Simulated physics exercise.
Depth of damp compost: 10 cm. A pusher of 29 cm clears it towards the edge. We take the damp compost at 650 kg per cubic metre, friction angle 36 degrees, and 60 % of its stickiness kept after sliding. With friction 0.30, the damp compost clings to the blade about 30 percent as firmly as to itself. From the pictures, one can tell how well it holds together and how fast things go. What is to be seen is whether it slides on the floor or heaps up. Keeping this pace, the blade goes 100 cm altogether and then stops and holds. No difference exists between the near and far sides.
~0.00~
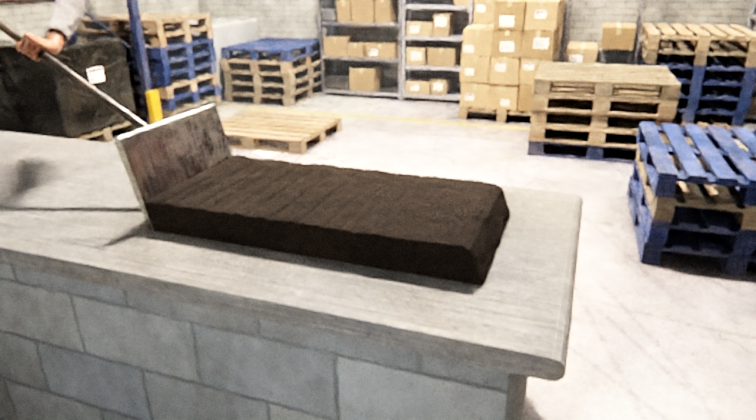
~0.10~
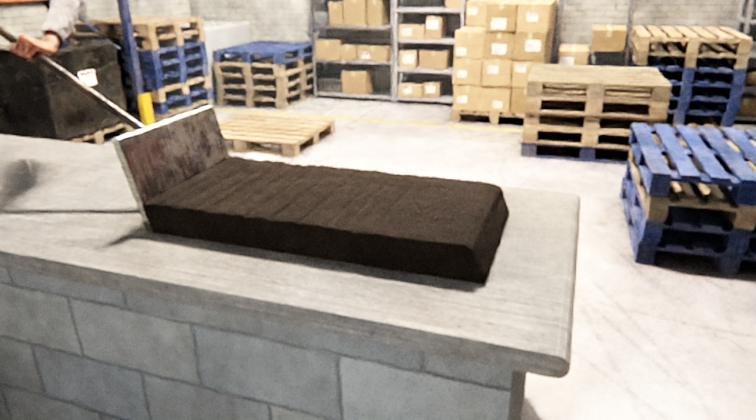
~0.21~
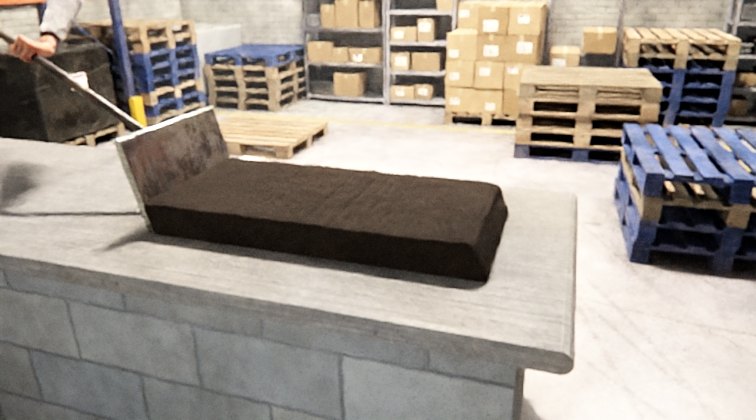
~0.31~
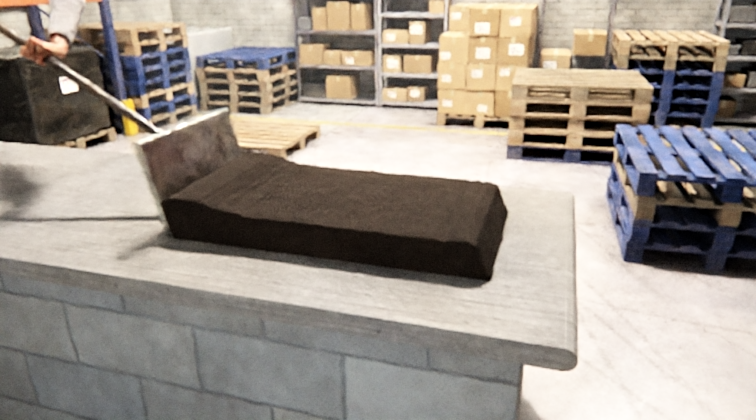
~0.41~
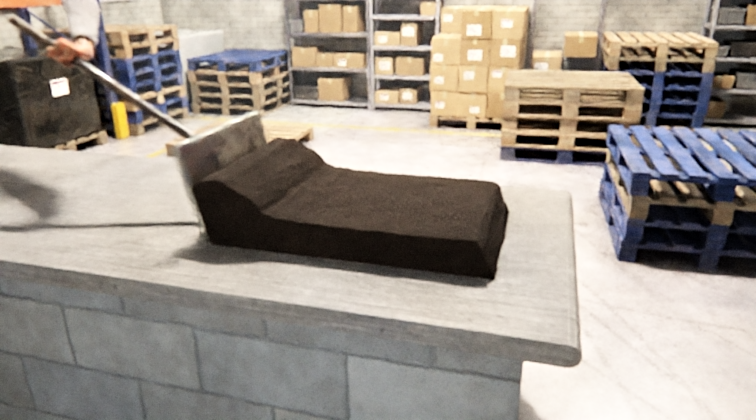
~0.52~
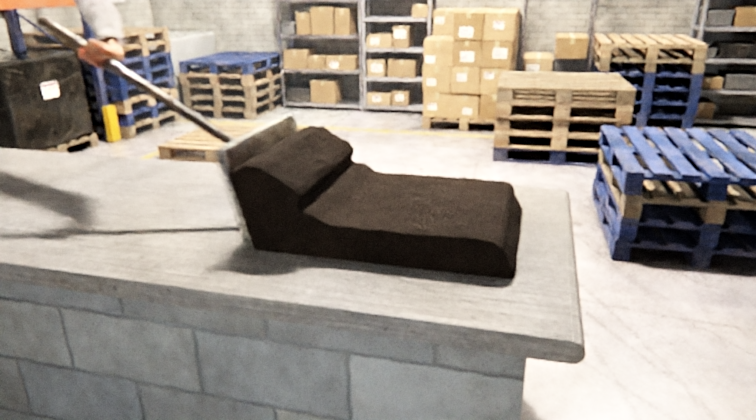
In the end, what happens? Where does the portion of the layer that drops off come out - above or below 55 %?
Result: Below.
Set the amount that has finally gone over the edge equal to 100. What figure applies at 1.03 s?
It is about 40 %.
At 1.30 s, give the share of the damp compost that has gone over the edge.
It should be near 40 per cent.
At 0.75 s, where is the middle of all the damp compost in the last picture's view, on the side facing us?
Close to (447, 243) in the last picture.
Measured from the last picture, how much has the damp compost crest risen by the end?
By my estimate, near 0 cm.
After 0.75 s, 0 % has gone over the edge.
After 1.03 s, 17 % has gone over the edge.
After 1.30 s, 42 % has gone over the edge.
After 1.58 s, 43 % has gone over the edge.
After 2.20 s, 47 % has gone over the edge.
